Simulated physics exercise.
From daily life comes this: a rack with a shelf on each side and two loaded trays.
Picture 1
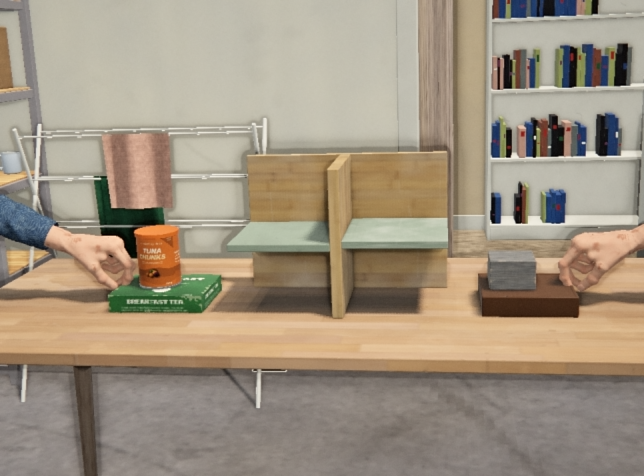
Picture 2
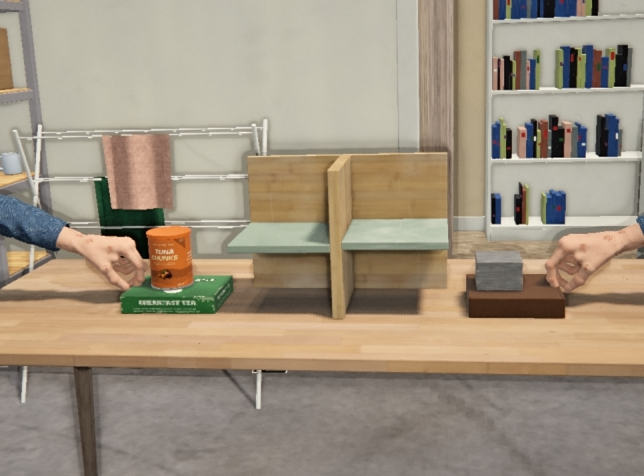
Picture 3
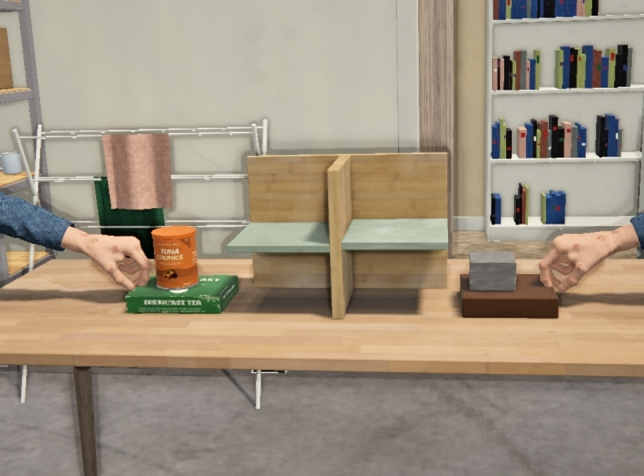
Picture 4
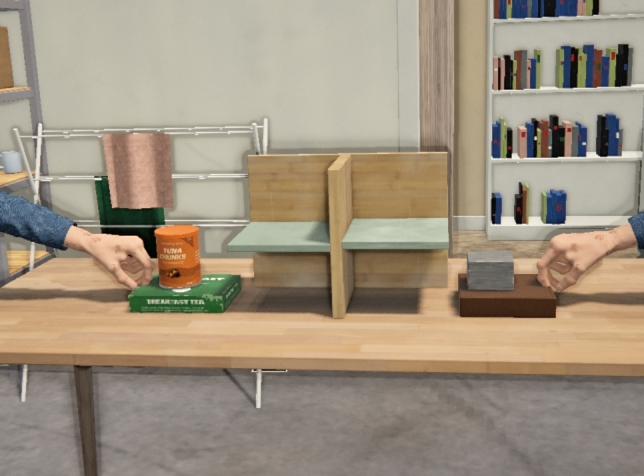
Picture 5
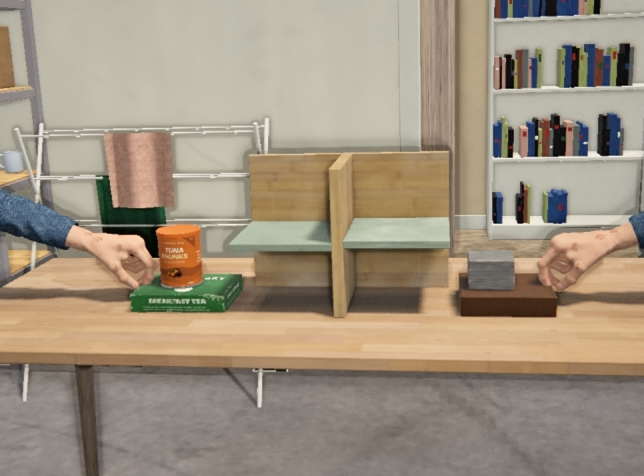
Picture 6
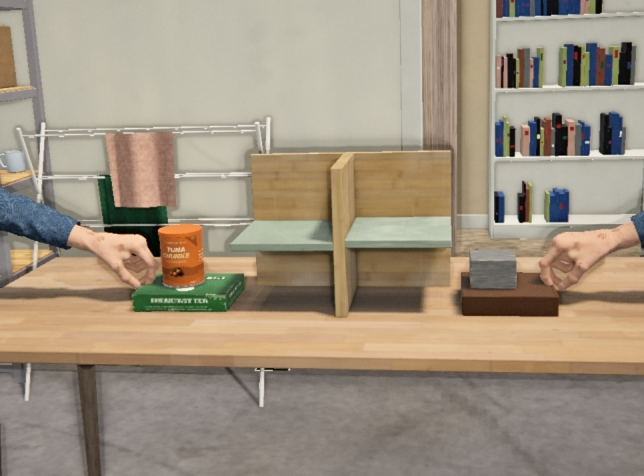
In the video, two hands at either side of a wooden table slide a green packet carrying an orange tin rightward and a brown tray carrying a grey block leftward, toward a central wooden rack, with movement becoming very slight.
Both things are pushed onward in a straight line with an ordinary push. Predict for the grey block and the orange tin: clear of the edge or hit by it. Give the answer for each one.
The grey block goes in cleanly; the orange tin gets stopped.
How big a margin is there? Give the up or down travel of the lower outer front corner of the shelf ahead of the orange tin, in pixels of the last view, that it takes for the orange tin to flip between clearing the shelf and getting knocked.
Roughly 12 pixels upward.
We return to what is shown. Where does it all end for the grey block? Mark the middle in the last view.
(393, 269), roughly.
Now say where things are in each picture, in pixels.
In the first picture, hands sliding the things forward; grey block (511, 270); orange tin (159, 257); shelf (342, 232).
In the second picture, hands sliding the things forward; orange tin (171, 258); brown tray (513, 295).
In the third picture, hands sliding the things forward; grey block (492, 271); green packet (184, 294).
In the fourth picture, hands sliding the things forward; orange tin (179, 257); shelf (342, 233).
In the fifth picture, hands sliding the things forward; grey block (490, 270); brown tray (505, 294).
In the sixth picture, hands sliding the things forward; grey block (492, 269); orange tin (182, 256); green packet (191, 292).
Then, 1.16 s past the last view, grey block riding along near (431, 269); orange tin pushed back on its carrier near (222, 256).
Then, 1.96 s past the last view, grey block riding along near (392, 269); orange tin leaning 33° off how it started near (227, 259).
Then, 2.18 s past the last view, grey block riding along near (392, 269); orange tin leaning 72° off how it started near (203, 273).
Finally, the grey block rides in untouched, near (392, 269); the orange tin gets scraped off its spot, near (188, 280).
